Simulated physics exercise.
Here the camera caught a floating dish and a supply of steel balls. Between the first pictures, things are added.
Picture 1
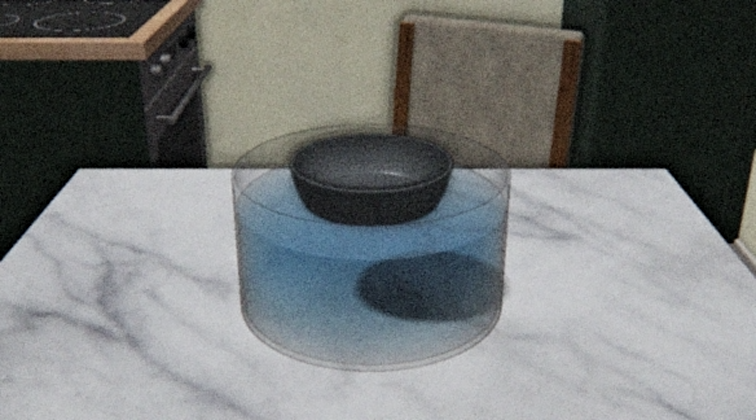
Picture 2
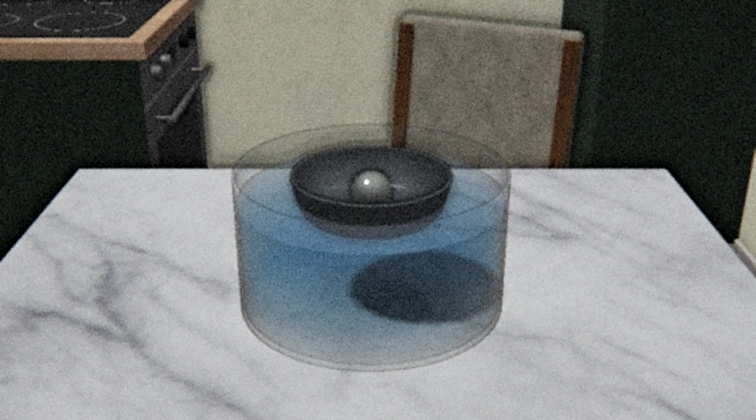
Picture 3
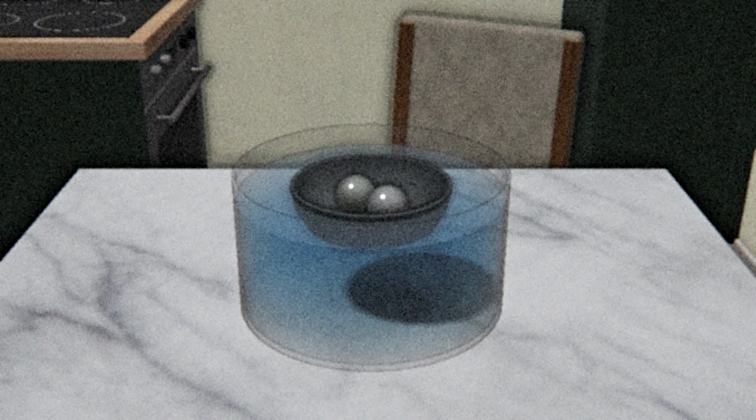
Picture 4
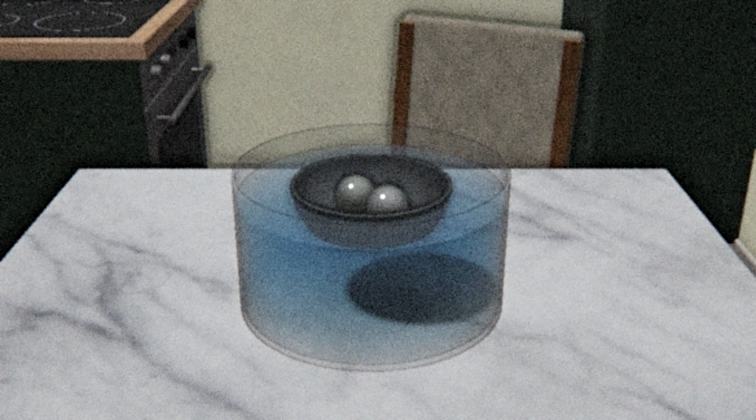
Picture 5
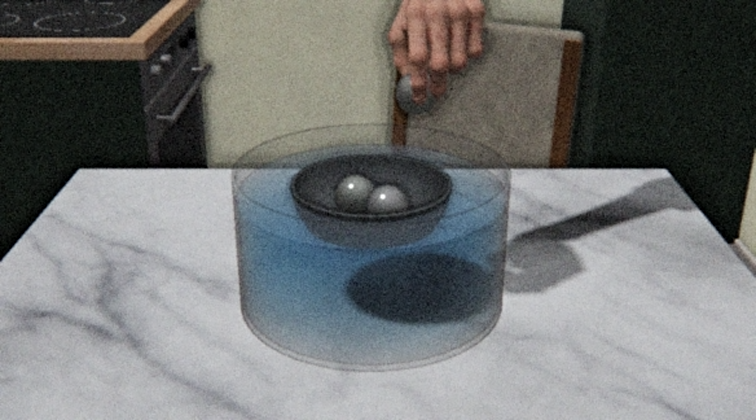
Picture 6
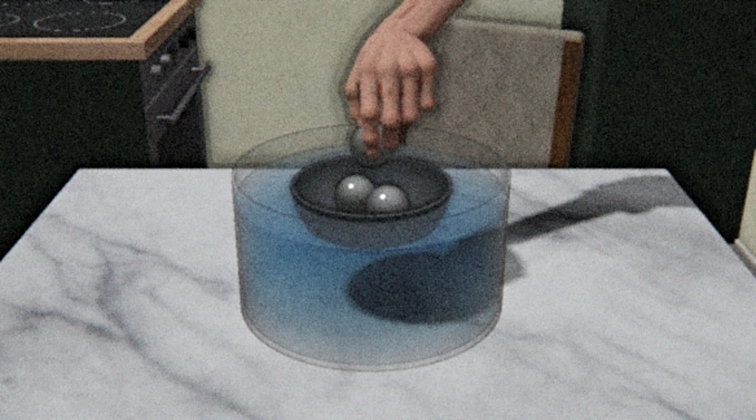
On a marble kitchen table, a dark dish floating in a clear tub of blue water sat lower as two steel balls appeared inside, then a hand brought another ball over the dish.
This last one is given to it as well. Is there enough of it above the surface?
It is going to lose its buoyancy after this.
Next, the steel ball is in and the dish dips.
After that, water pours in over its edge.
Finally, the dish lies on the bottom with its load.
